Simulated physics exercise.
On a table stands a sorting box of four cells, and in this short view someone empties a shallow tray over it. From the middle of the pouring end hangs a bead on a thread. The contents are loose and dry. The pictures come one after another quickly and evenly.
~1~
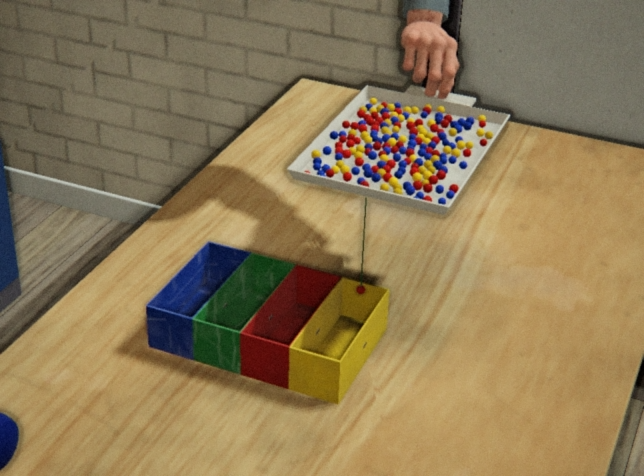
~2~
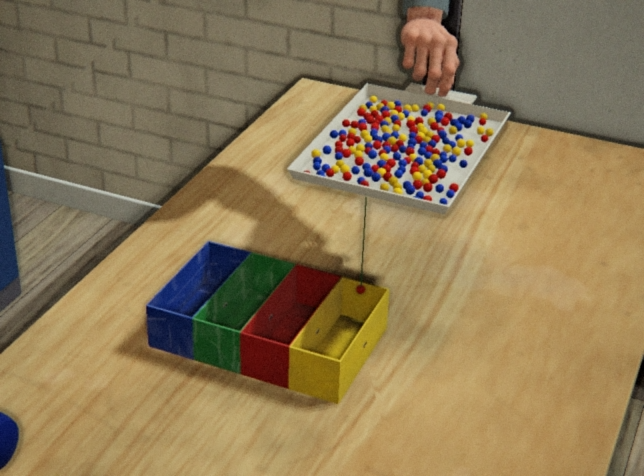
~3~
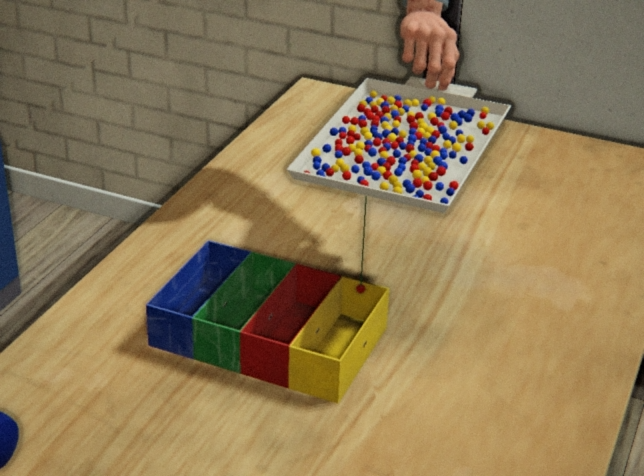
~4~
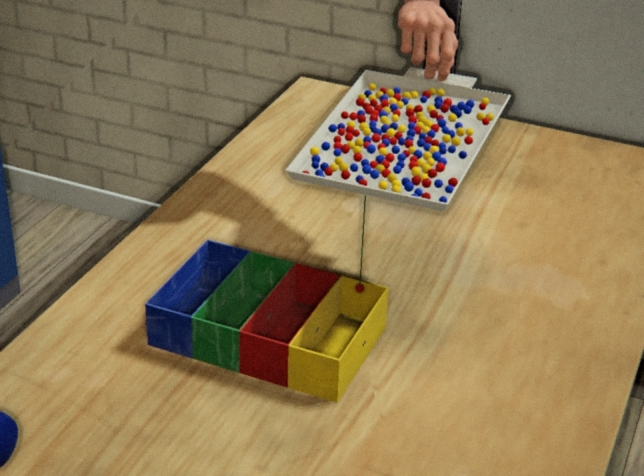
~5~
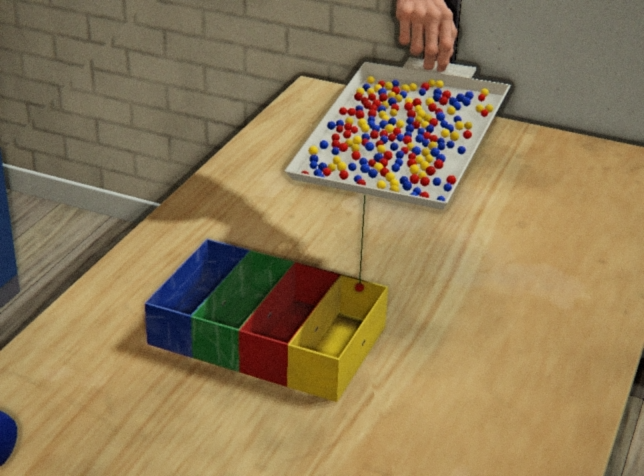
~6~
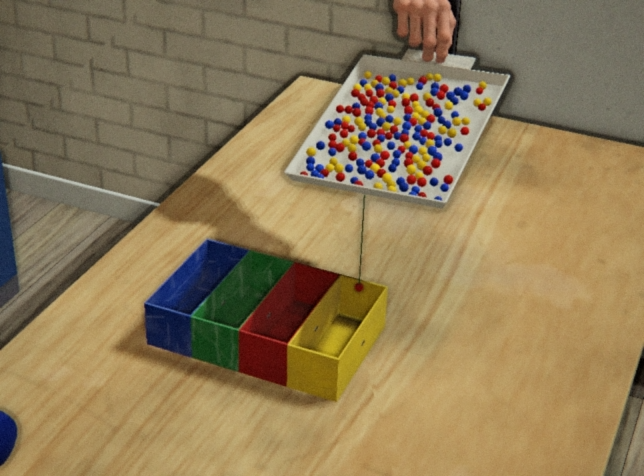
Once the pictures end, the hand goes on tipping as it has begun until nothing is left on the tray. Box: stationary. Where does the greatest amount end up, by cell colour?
In the red cell.
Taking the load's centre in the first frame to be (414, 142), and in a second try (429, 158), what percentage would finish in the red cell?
About 50 and 50 per cent.
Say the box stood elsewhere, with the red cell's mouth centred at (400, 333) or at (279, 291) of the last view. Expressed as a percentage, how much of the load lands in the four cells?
Try 1: Some 70 %; try 2: Some 90 %.
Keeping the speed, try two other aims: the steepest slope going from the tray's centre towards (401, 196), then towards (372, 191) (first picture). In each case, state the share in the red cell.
Shares: 0 %, then 30 %.
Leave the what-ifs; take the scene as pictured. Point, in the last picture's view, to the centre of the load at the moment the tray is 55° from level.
Look around (332, 182) in the last picture.
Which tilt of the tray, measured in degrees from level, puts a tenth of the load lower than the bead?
Angle: Close to 50°.
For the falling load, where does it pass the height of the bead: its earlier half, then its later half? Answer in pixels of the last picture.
Earlier half at (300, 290), later half at (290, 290).
Shortly afterwards, tray tipped steeply; near two thirds on the tray; a little in the yellow cell; a little in the red cell; only a few in the green cell; only a few in the blue cell; near a quarter falling or outside the box.
Next, tray tipped right over; near half in the red cell; near a quarter in the green cell; near a quarter in the yellow cell; only a few in the blue cell; a little falling or outside the box.
Some moments later, tray tipped past a quarter turn; near half in the red cell; near a quarter in the green cell; near a quarter in the yellow cell; only a few in the blue cell; a little falling or outside the box.
In the end, tray tipped past a quarter turn; near half in the red cell; near a quarter in the green cell; near a quarter in the yellow cell; only a few in the blue cell; a little outside the box.
